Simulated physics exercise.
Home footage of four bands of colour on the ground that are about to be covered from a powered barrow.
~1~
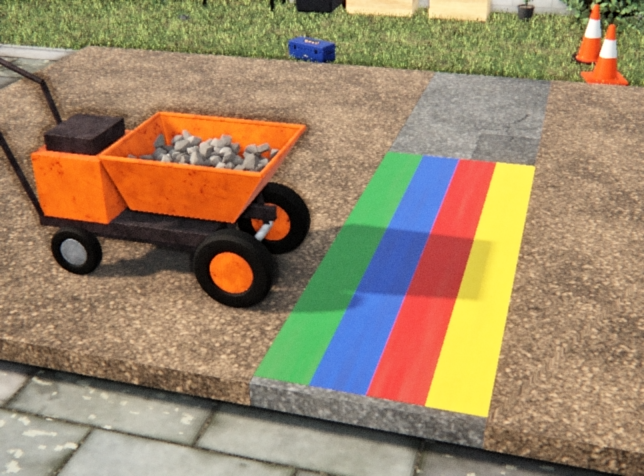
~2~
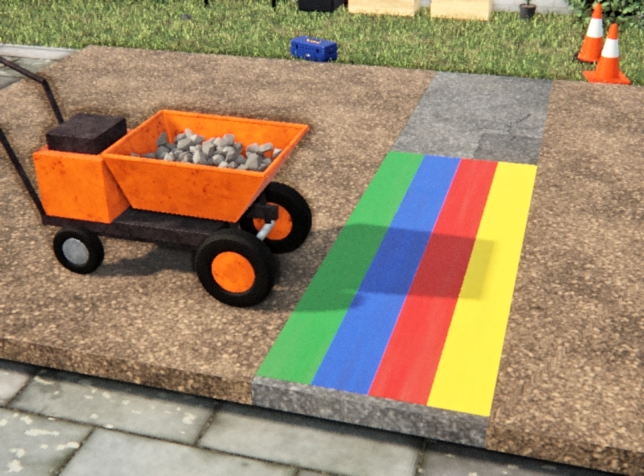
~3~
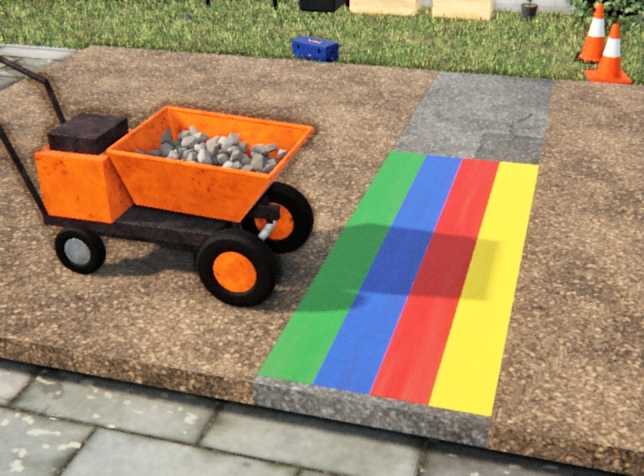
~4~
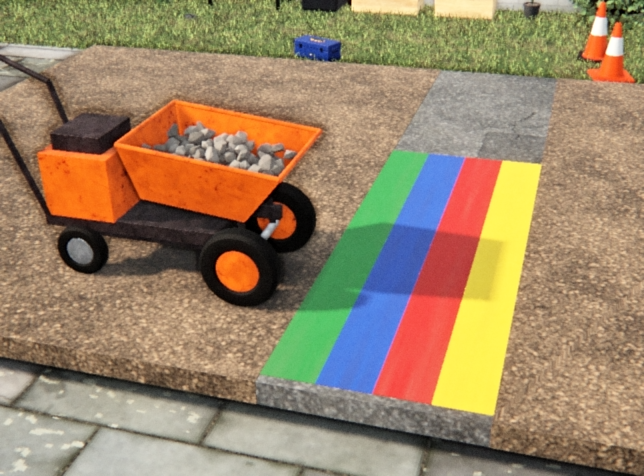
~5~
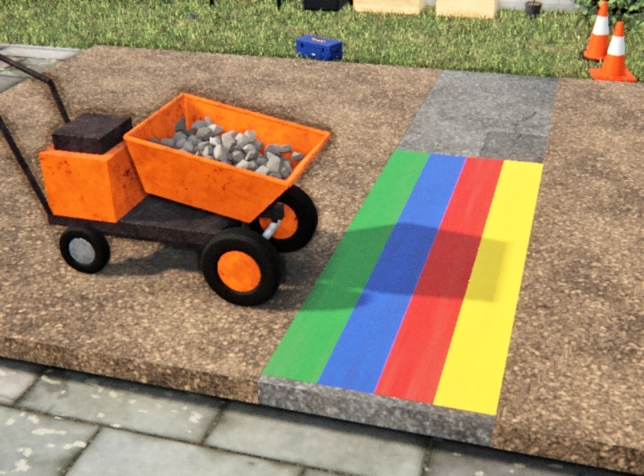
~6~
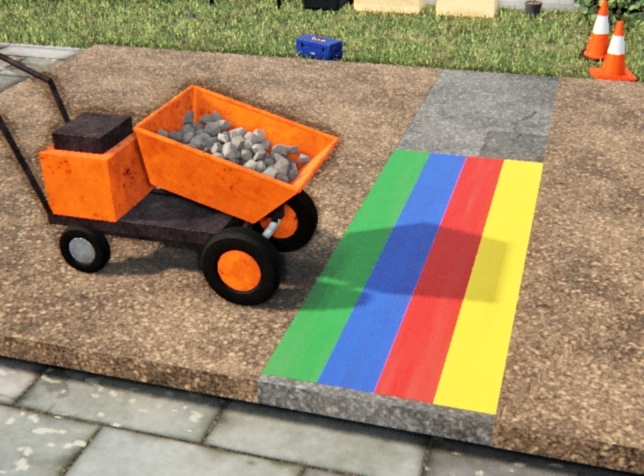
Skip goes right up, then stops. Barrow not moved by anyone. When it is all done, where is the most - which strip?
On the blue strip.
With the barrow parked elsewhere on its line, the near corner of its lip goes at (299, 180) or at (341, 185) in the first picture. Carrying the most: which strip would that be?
I would say the red strip the first time, then the strip in yellow the next.
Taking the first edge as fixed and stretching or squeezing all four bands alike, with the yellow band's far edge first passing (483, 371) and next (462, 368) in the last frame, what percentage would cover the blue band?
30 and 20 in a hundred.
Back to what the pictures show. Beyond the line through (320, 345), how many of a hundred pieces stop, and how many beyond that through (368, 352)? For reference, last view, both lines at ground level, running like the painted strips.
Around 70 in a hundred for the first, 50 in a hundred for the second.
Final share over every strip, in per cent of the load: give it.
The green strip takes 0 per cent, the blue strip 40, the red strip 25 and the yellow strip 5.
Soon, skip tipped steeply; all in the skip.
A while on, skip tipped right over; most in the skip; a small part over the blue strip; a stray few over the red strip.
Towards the end, skip tipped right over; about a third in the skip; about a third over the blue strip; about a quarter over the red strip; a small part over the yellow strip; a stray few off the paint.
Finally, skip tipped right over; about a third in the skip; a stray few over the green strip; about a third over the blue strip; about a quarter over the red strip; a small part over the yellow strip; a stray few off the paint.
